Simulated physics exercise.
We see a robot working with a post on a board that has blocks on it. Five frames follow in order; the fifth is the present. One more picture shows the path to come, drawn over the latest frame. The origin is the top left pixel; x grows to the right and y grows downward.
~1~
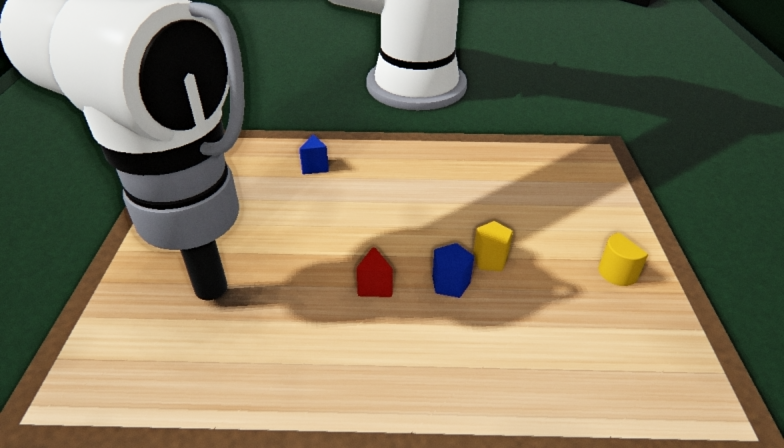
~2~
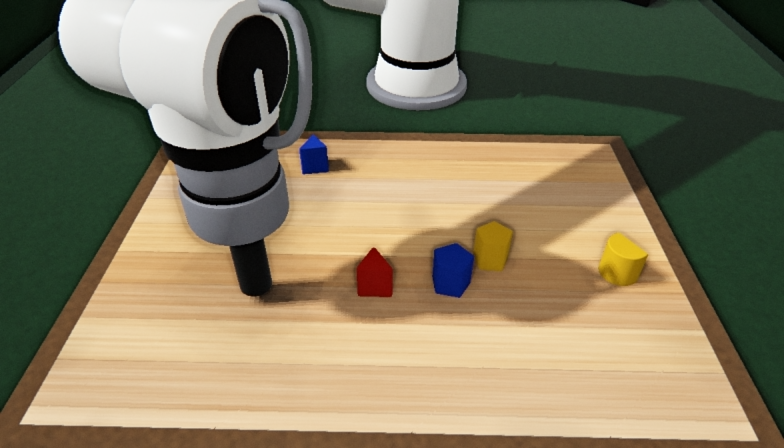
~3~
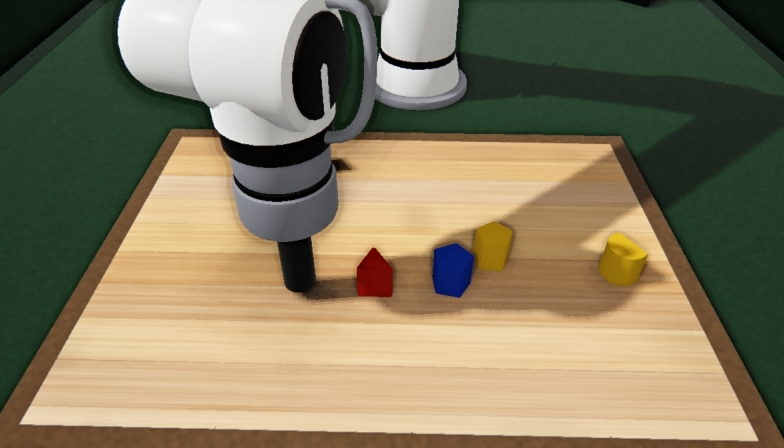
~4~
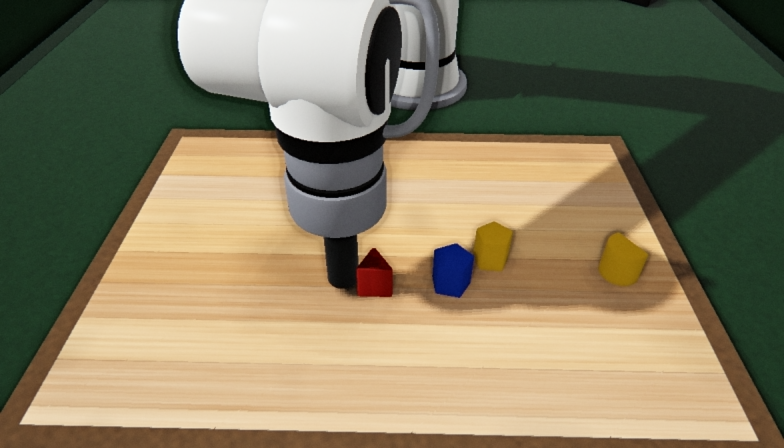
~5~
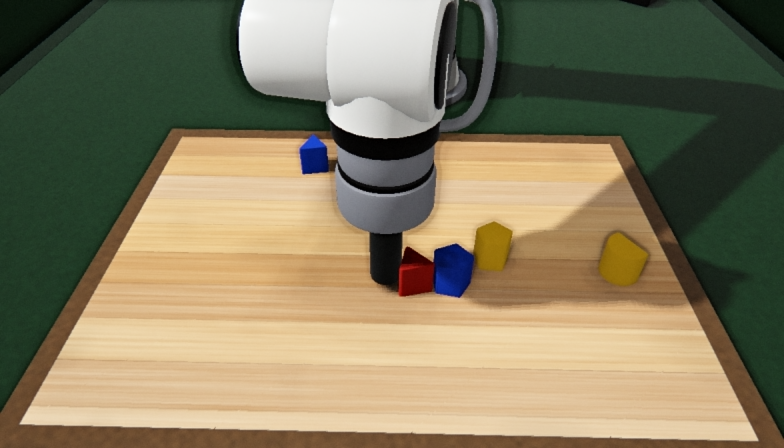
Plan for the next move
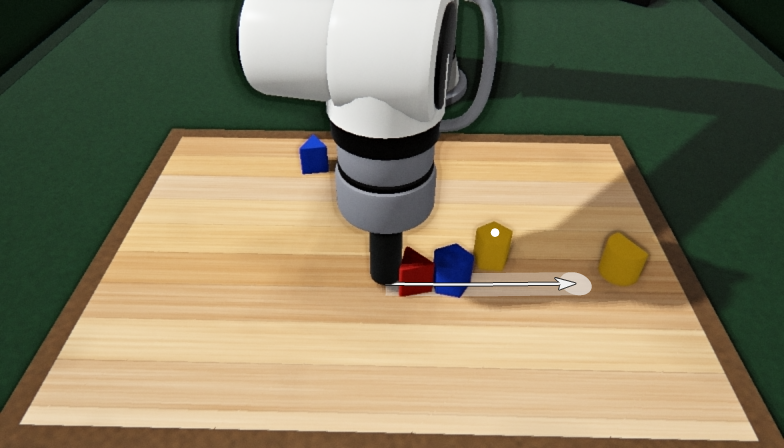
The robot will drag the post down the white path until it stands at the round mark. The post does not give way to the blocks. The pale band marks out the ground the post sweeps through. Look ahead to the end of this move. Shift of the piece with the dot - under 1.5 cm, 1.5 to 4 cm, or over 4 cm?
Band: Under 1.5 cm.
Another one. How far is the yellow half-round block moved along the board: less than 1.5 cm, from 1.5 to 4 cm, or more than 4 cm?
It goes hardly anywhere, under 1.5 cm.
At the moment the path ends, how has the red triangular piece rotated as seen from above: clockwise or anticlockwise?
Top view: Clockwise.
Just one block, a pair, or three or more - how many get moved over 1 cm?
By the end of the path, two blocks have moved more than about a centimetre.
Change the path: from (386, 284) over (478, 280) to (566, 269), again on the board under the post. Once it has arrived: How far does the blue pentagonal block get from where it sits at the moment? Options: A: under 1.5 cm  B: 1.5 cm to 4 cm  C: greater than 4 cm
C (greater than 4 cm)
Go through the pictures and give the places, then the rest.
In the first picture, lower end of the post (211, 289), tops of blocks, red triangular piece (374, 261), blue pentagonal block (453, 256), yellow pentagonal block (495, 233), yellow half-round block (626, 246).
In the second picture, post (256, 285), blocks as before.
In the third picture, post (300, 281), blocks as before.
In the fourth picture, post (344, 278), blocks as before.
In the fifth picture, post (386, 274), red triangular piece (414, 259), blue pentagonal block (453, 256), yellow pentagonal block (495, 233), yellow half-round block (626, 246).
The drawn path runs straight from (386, 284) to (576, 283); the dot is on the yellow pentagonal block.
The first path, step by step. One third of the way, post (451, 275); red triangular piece (479, 267), turned 20° clockwise; blue pentagonal block (505, 256), turned 50° anticlockwise.
Two thirds of the way, post (515, 275); red triangular piece (511, 278), turned 75° clockwise; blue pentagonal block (554, 261), turned 70° anticlockwise.
At the end, post (579, 274); red triangular piece (511, 278), turned 75° clockwise; blue pentagonal block (619, 271), turned 20° anticlockwise; yellow pentagonal block not moved; yellow half-round block not moved.
